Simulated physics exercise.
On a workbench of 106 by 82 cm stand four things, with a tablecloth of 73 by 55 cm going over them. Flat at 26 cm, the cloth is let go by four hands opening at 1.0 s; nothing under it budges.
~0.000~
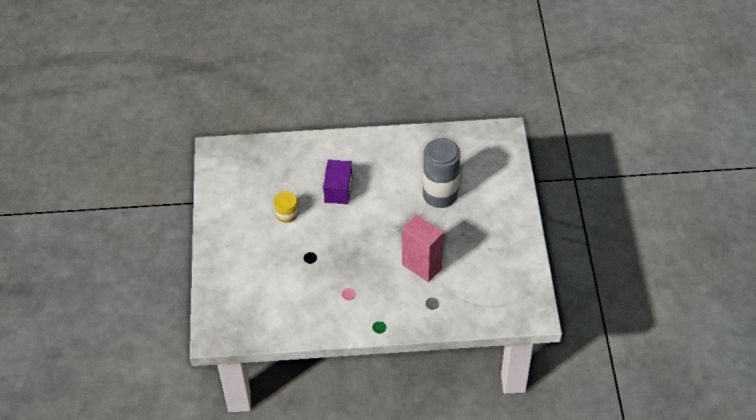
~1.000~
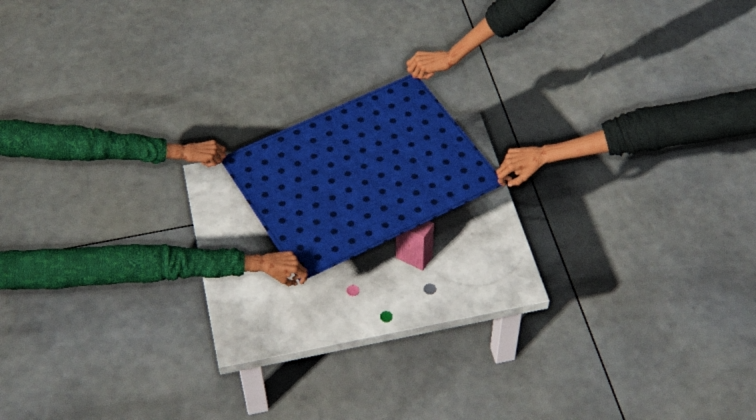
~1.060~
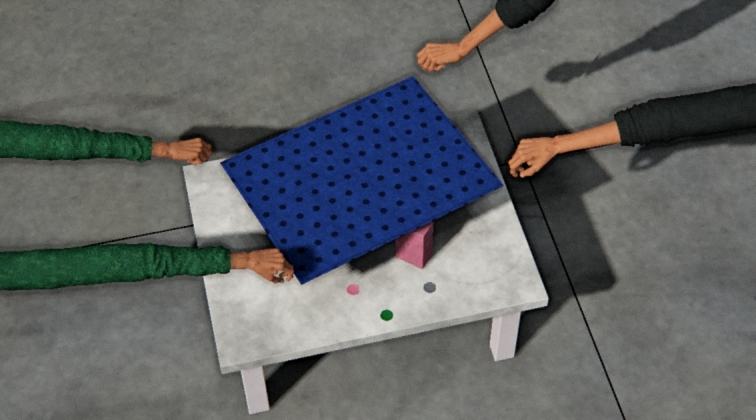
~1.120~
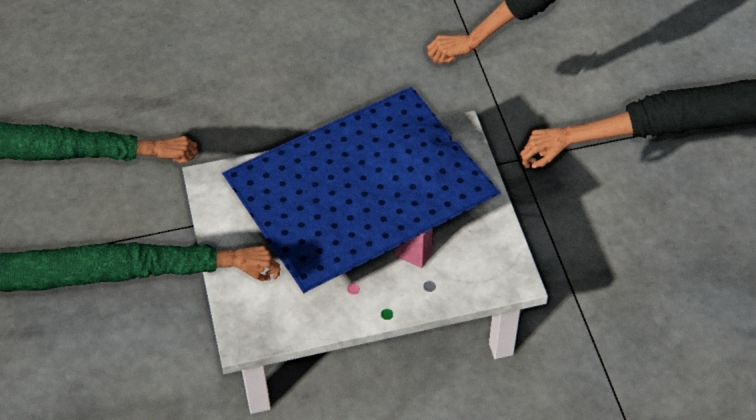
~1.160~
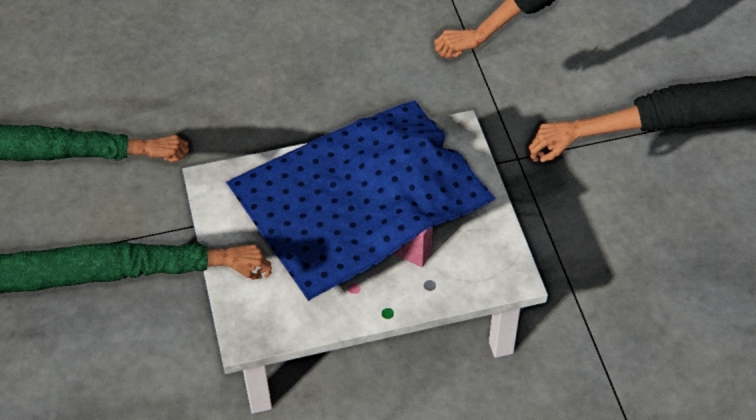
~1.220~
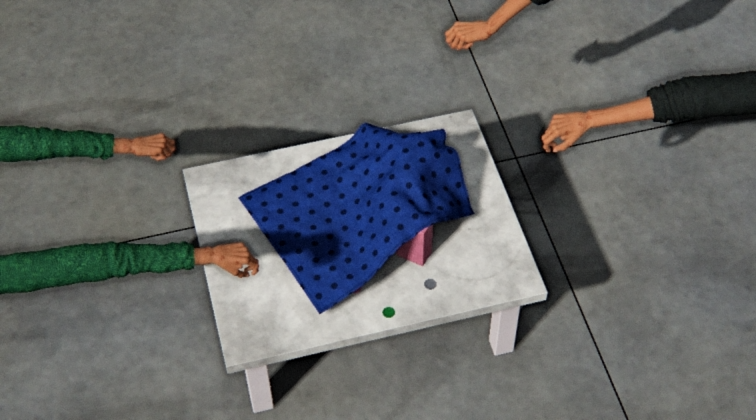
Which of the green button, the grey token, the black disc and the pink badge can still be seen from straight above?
In order: The green button still shows; the grey token still shows; the black disc gets covered; the pink badge vanishes under it.
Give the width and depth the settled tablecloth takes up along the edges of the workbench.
It covers around 68 cm side to side and 64 cm front to back.
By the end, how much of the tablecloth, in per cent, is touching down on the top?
Around 15 percent.
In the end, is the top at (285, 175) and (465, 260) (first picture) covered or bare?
The first spot ends up left open, the second left open.
After 1.4 s, 15 % of it is down, spanning 69 by 63 cm, above black disc, pink badge.
After 1.6 s, 15 % of it is down, spanning 69 by 64 cm, above black disc, pink badge.
After 1.7 s, 15 % of it is down, spanning 69 by 64 cm, above black disc, pink badge.
After 1.9 s, 15 % of it is down, spanning 69 by 64 cm, above black disc, pink badge.
After 2.7 s, 15 % of it is down, spanning 69 by 64 cm, above black disc, pink badge.
